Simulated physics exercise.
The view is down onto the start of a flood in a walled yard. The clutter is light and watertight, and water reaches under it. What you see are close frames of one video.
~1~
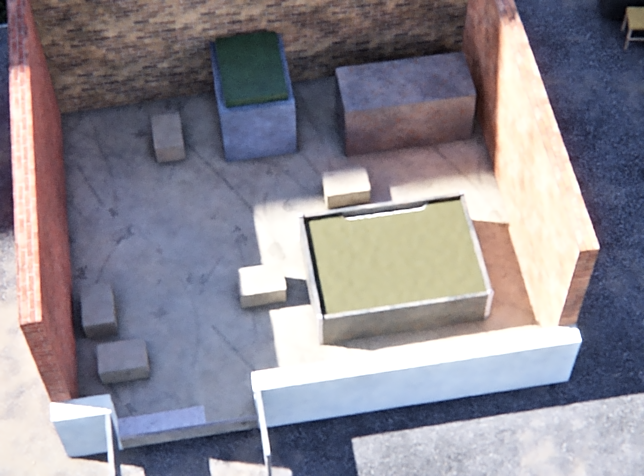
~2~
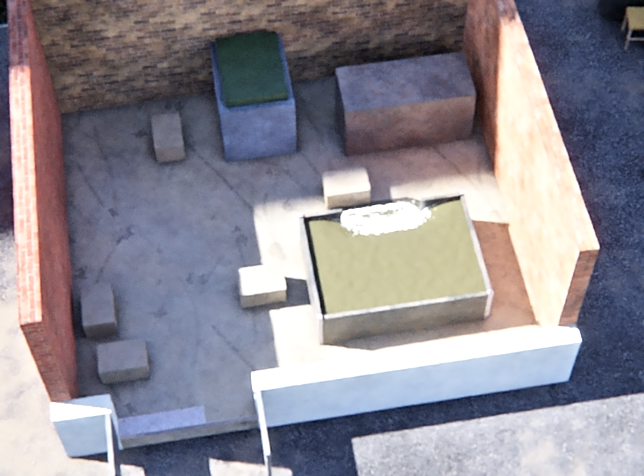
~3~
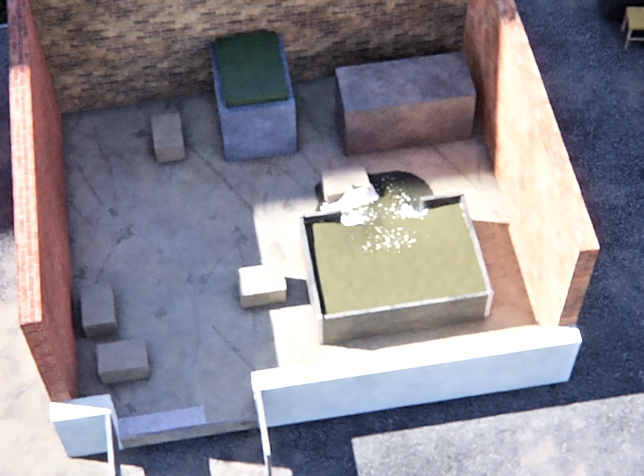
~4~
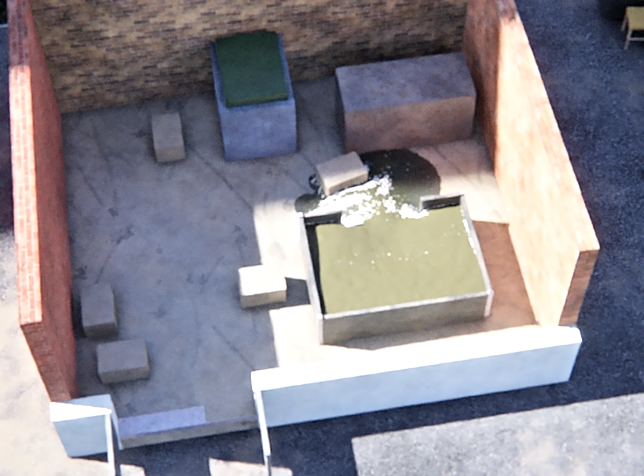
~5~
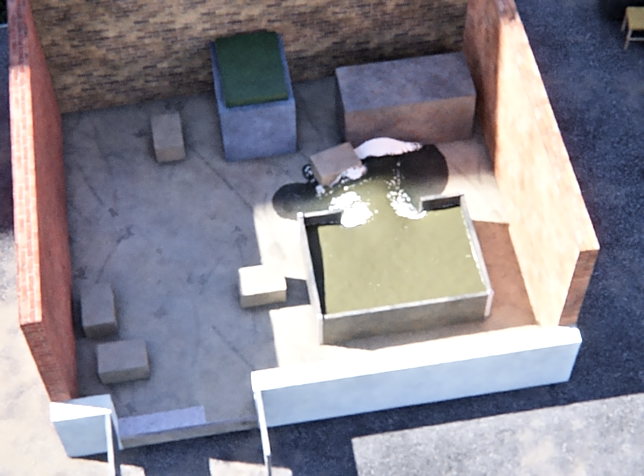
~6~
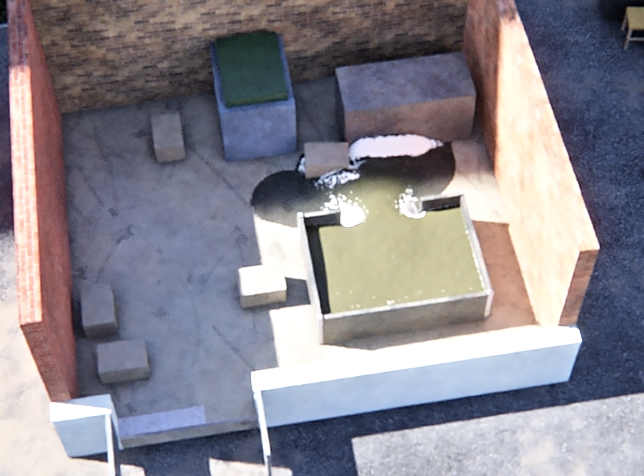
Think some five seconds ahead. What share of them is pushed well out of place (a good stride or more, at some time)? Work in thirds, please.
My answer: Not even a third.
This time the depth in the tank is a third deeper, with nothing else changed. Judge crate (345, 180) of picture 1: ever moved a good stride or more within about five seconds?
Covered that distance.
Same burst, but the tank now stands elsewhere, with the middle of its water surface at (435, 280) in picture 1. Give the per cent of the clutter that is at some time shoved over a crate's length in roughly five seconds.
Roughly 20 per cent.
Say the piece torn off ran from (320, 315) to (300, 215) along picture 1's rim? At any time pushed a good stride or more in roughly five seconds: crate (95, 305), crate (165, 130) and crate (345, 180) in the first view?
In the order asked: Goes the distance, then never gets that far, then never gets that far.
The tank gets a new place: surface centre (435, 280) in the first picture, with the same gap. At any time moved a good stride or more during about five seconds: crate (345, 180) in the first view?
Short version: Went the distance.
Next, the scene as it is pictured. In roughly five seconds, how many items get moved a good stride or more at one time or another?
The total is 1.
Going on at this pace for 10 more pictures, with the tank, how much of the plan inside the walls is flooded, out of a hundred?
I'd estimate around 45 percent.
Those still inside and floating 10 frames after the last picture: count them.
It comes to 0.
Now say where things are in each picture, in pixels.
A crate at (346, 181) rests on the ground; a crate at (167, 130), on the bottom; 0 of 5 have shifted, in the first frame.
A crate at (346, 181), on the bottom; a crate at (167, 130), on the bottom; 0 of 5 have shifted, in the second frame.
A crate at (346, 179), on the bottom; a crate at (167, 130) rests on the ground; 0 of 5 have shifted, in the third frame.
A crate at (342, 169) rests on the ground, close to its start; a crate at (167, 130) rests on the ground; 1 of 5 have shifted, in the fourth frame.
A crate at (336, 160) rests on the ground, a stride from its start; a crate at (167, 130), on the bottom; 1 of 5 have shifted, in the fifth frame.
A crate at (327, 154), on the bottom, a stride from its start; a crate at (167, 130) rests on the ground; 1 of 5 have shifted, in the sixth frame.
A moment on, 1 of 5 are well off their spots; 0 afloat.
Next, 1 of 5 are well off their spots; 0 afloat.
Later, 1 of 5 are well off their spots; 0 afloat.
In the end, 1 of 5 are well off their spots, and 1 have been at some point; 1 afloat.
